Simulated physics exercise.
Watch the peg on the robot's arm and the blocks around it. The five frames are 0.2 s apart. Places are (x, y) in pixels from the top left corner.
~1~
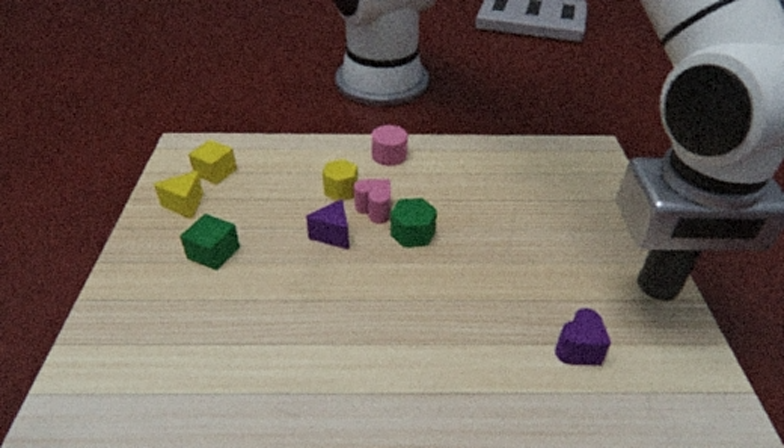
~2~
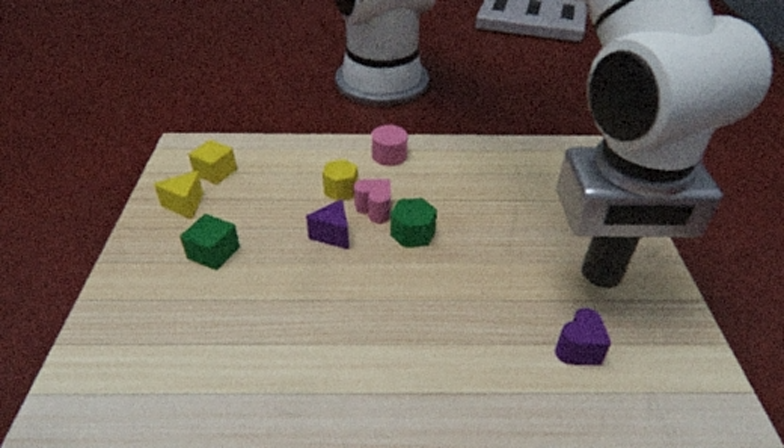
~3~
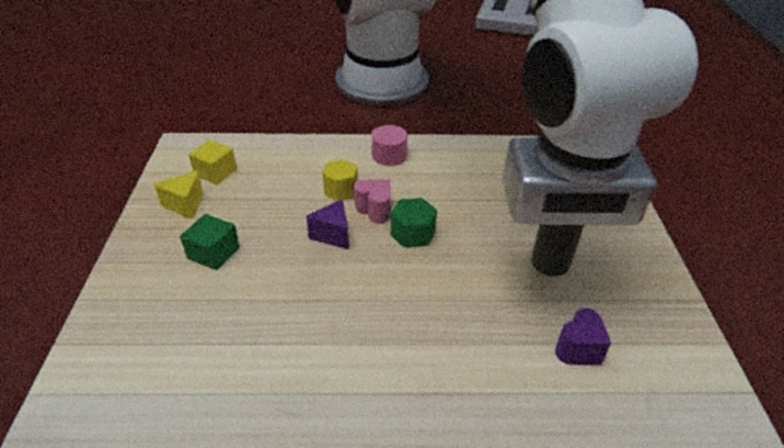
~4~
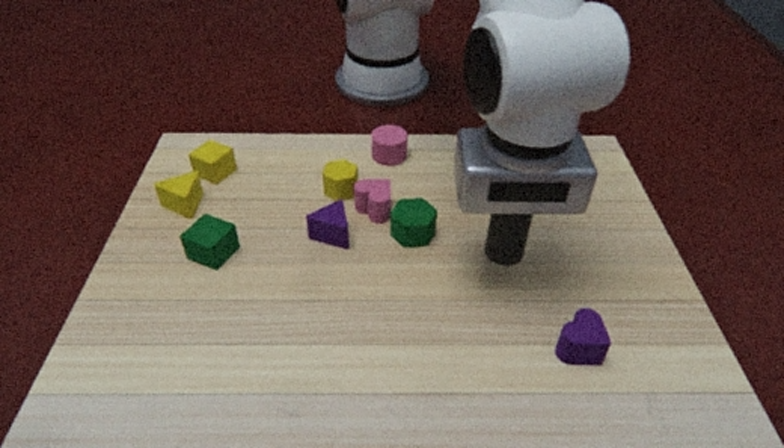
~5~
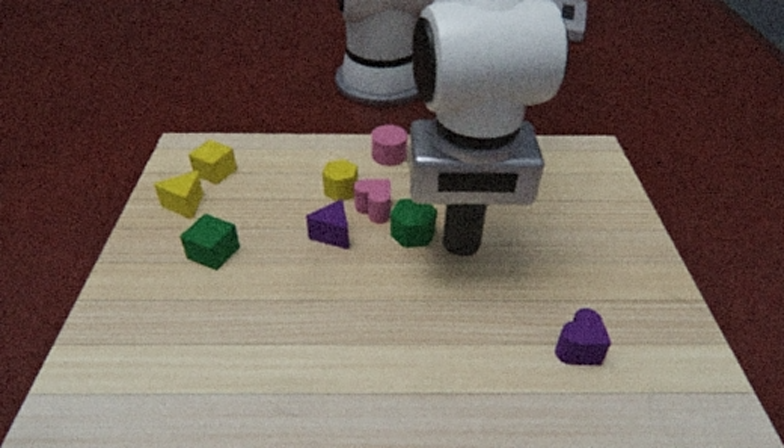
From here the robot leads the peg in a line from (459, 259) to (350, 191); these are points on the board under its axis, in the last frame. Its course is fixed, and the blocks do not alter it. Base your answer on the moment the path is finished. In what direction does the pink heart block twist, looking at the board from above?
Clockwise, looking down.
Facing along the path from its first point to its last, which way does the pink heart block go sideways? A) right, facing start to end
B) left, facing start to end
A (right, facing start to end)
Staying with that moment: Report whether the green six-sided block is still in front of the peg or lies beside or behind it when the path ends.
When the path is over, you would find the green six-sided block still in front of the peg.
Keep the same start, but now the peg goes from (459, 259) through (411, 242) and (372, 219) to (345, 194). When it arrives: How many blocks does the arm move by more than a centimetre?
The number is three or more.
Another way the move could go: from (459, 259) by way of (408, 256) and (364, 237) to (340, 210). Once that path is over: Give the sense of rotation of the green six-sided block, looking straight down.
In a top view, it turns clockwise.
The first path, step by step. One third of the way, peg (420, 219); yellow six-sided block (332, 163); pink heart block (361, 178); green six-sided block (390, 195).
Two thirds of the way, peg (382, 196); yellow six-sided block (304, 147), turned 65° anticlockwise; pink heart block (336, 154); green six-sided block (358, 173), turned 20° clockwise.
At the end, peg (349, 175); purple three-sided block not moved; yellow six-sided block (296, 144), turned 85° anticlockwise; pink heart block (325, 132), turned 45° clockwise; green six-sided block (331, 152), turned 35° clockwise.
